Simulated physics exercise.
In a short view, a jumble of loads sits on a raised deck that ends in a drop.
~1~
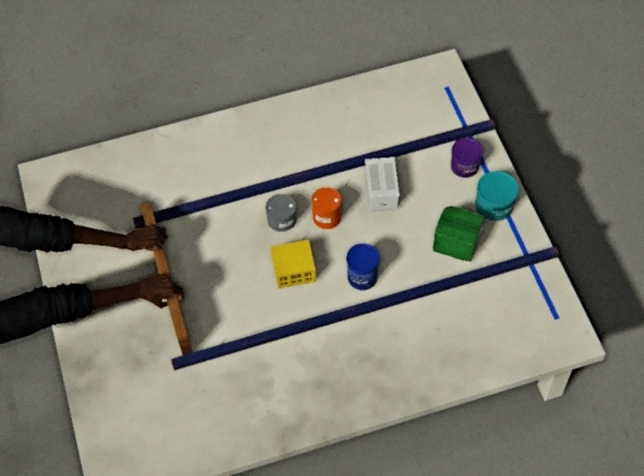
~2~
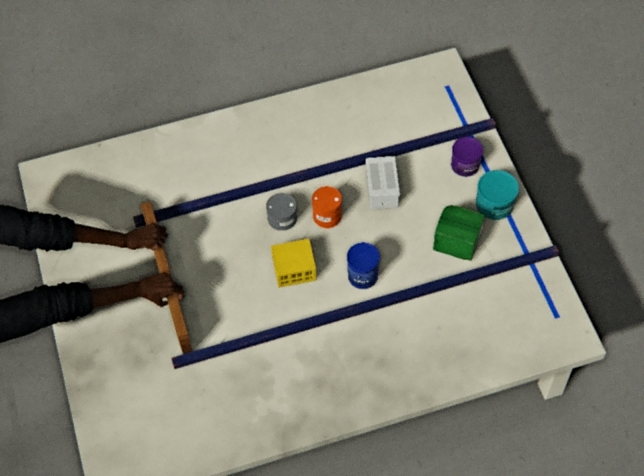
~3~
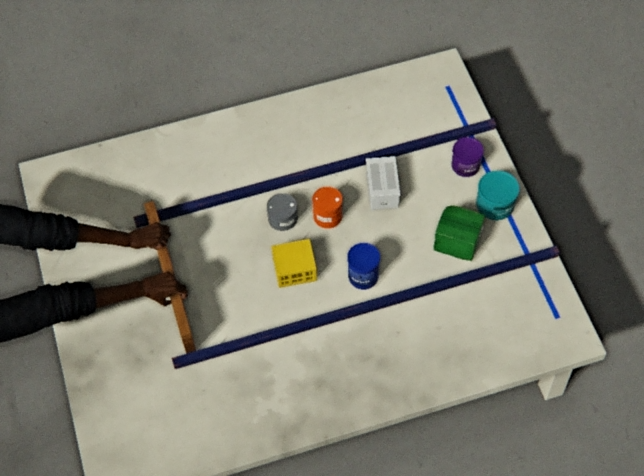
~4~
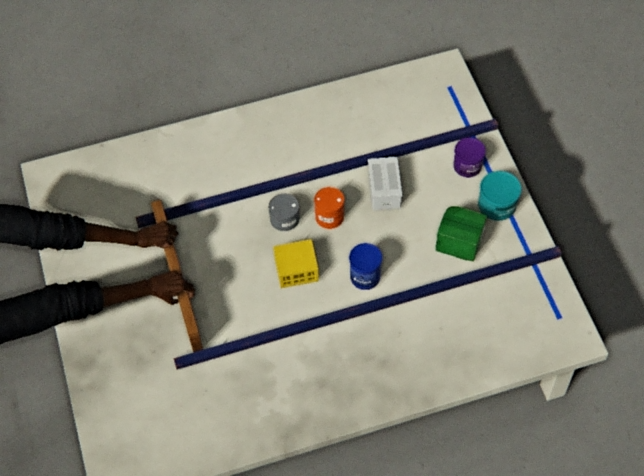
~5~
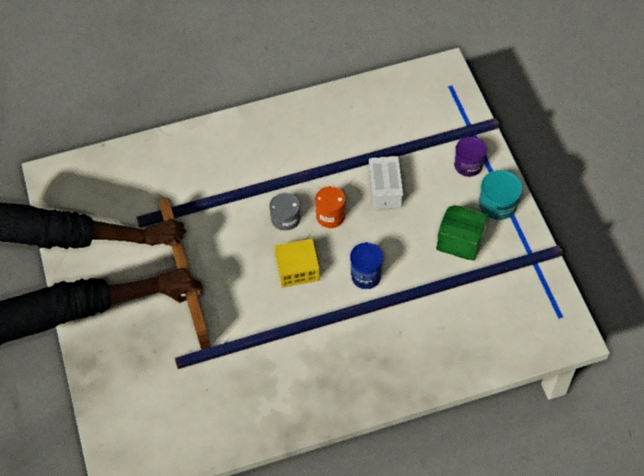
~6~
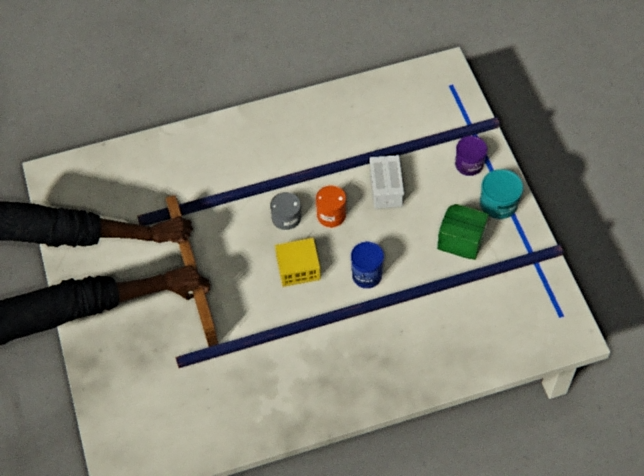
The clip shows two hands gripping a wooden plank between dark rails on a pale table, sliding it slightly to the right toward a yellow box, colored containers and a green block, which stay essentially in place.
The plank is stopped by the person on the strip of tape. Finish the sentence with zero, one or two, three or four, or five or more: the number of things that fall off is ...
The number of things that fall off is three or four.
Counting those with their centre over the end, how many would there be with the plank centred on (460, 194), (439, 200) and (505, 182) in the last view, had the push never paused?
That makes 1, 0, 4.
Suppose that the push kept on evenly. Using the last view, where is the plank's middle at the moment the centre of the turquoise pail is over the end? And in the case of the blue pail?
The middle is at (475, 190) when it's the turquoise pail, and at (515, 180) when it's the blue pail.
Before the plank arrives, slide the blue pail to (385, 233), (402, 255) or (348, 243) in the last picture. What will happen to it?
Spot by spot: It ends up off; it never drops; it ends up off.
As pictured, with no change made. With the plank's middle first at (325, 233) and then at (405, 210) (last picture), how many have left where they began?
First 3, then 6.
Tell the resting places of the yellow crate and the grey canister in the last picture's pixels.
The yellow crate at (527, 194), the grey canister at (500, 147).
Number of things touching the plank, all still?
In contact: 4.
Soon after, none off yet; turquoise pail at rest near (501, 195); purple pail at rest near (470, 156); green parcel at rest near (463, 232).
After that, none off yet; turquoise pail displaced a little near (506, 189); purple pail displaced about its own width near (499, 149); green parcel displaced about its own width near (517, 222).
In the end, the number that fall off is three or four; gone, white tote, green parcel, purple pail and turquoise pail.
